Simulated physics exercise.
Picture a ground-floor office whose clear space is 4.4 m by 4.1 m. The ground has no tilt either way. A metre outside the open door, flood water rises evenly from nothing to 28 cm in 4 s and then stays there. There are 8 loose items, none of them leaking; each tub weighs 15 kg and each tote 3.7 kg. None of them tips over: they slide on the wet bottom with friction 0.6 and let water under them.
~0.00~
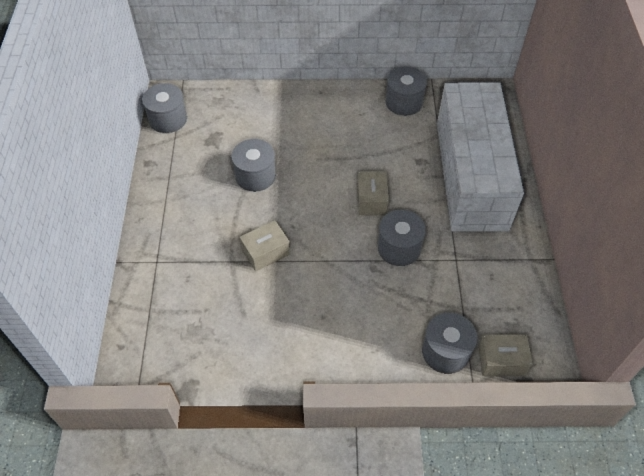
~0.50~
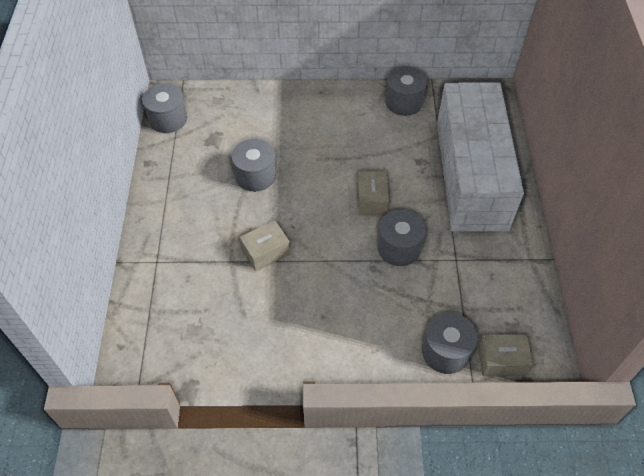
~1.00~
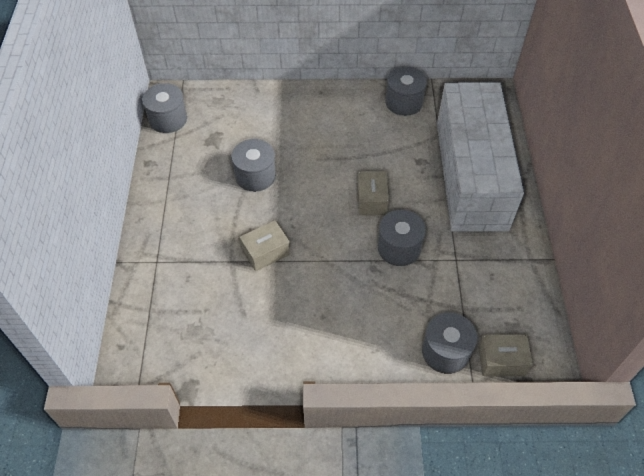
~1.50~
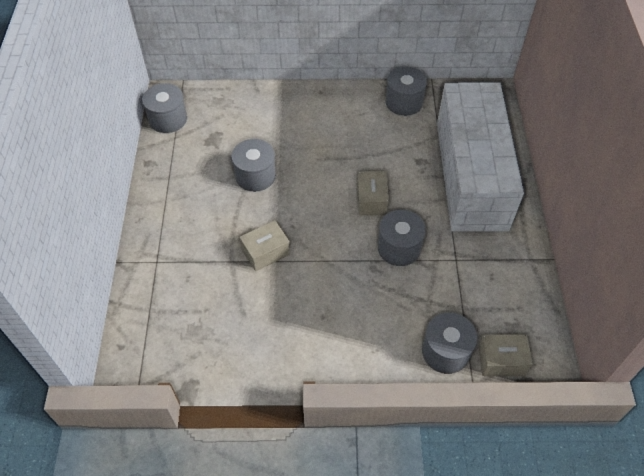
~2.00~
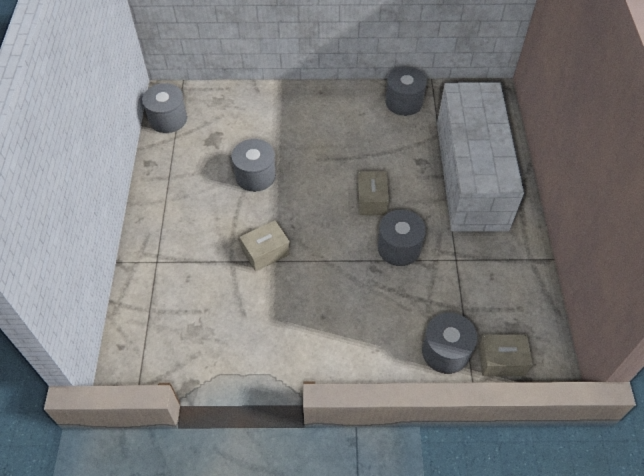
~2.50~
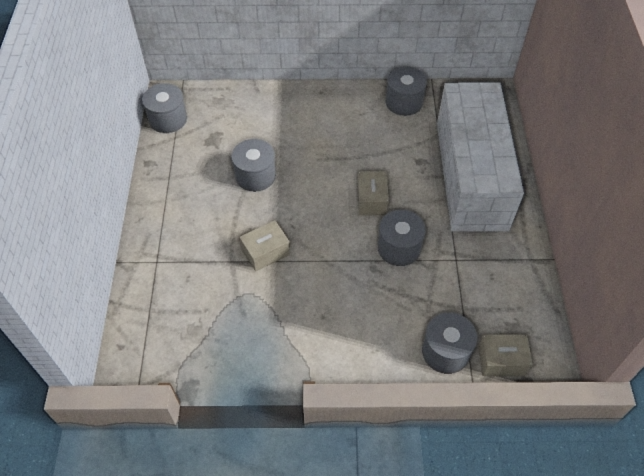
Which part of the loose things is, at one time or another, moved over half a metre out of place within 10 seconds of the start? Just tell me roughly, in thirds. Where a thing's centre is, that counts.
Middle band.
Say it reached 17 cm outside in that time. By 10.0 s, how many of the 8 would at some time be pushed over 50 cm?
Then 2 of them.
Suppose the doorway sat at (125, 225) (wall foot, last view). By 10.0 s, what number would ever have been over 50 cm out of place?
The count would be 7.
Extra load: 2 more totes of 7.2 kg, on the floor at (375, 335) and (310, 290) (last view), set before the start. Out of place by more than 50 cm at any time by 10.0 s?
The first: Not as far. The second: Farther.
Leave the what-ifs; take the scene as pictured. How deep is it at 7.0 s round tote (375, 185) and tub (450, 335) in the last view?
First about 5 cm, second about 1 cm.
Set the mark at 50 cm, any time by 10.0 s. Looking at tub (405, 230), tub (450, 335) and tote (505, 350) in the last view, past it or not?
In that order: Under, under, less.
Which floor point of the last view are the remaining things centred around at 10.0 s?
That lands at roughly (404, 196).
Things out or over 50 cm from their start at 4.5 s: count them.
Count: 1.
After 3.5 s 0 of 8 are over 50 cm from their spots; 0 afloat.
After 4.5 s 1 of 8 are over 50 cm from their spots; 1 afloat.
After 7.0 s 3 of 8 are over 50 cm from their spots; 3 afloat.
After 10.0 s 4 of 8 are over 50 cm from their spots, and 5 have been at some point; 6 afloat.
